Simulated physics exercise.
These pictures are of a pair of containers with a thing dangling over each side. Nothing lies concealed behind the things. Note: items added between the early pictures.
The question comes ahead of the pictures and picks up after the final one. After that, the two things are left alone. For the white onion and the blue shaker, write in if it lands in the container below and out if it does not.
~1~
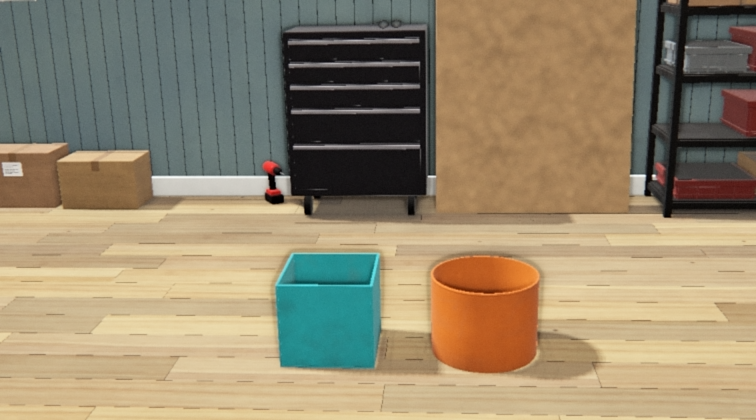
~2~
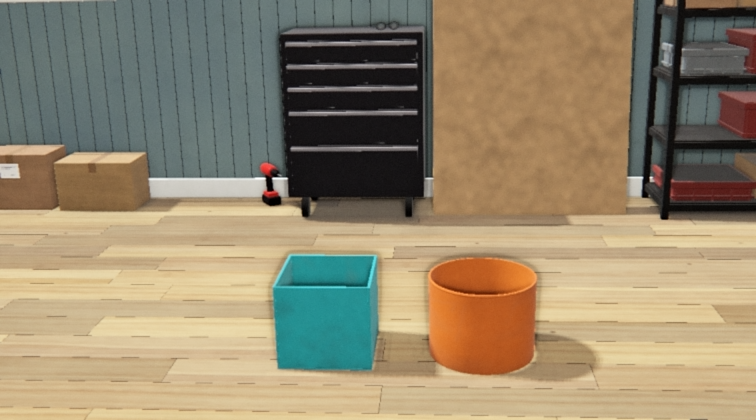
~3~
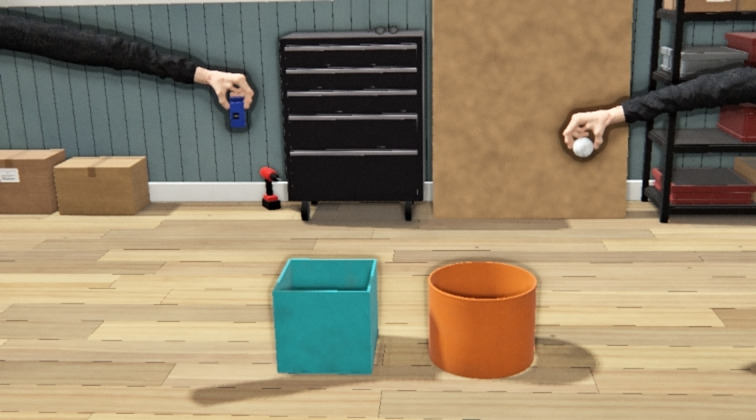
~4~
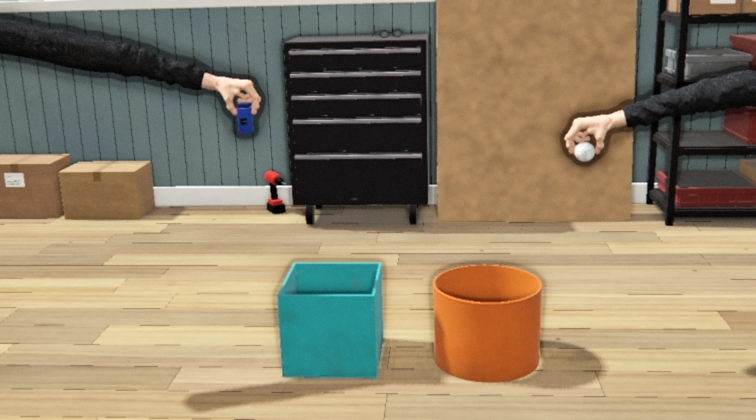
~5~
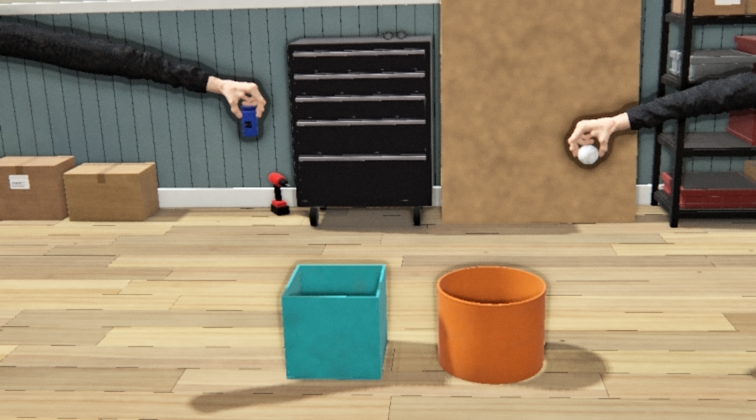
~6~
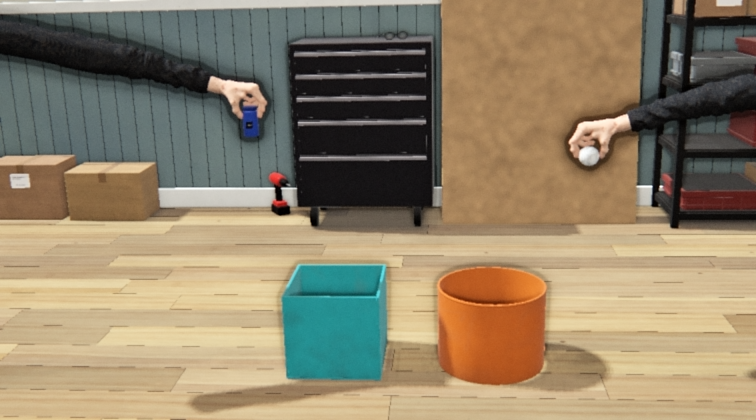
White onion: Out, blue shaker: Out.
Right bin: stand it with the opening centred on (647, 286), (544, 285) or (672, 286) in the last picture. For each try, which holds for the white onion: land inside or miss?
Falls outside, lands in it, falls outside.
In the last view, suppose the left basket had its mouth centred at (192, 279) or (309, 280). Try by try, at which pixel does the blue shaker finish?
Around (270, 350) for the first option and (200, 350) for the second.
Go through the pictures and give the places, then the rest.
In the first picture, right bin (484, 312).
In the second picture, left basket (329, 310).
In the third picture, still on the way; white onion (583, 147); right bin (482, 318).
In the fourth picture, still on the way; blue shaker (245, 117); left basket (334, 318).
In the fifth picture, still on the way; white onion (588, 155); right bin (491, 323).
In the sixth picture, in place, still held; white onion (589, 156); blue shaker (251, 121); left basket (338, 320).
Then, 0.20 s on from there, white onion on its way down near (587, 196); blue shaker on its way down near (253, 160).
Then, 0.32 s on from there, white onion on its way down near (584, 273); blue shaker on its way down near (258, 237).
In the end, the white onion falls beside it, near (580, 354); the blue shaker falls beside it, near (266, 345).
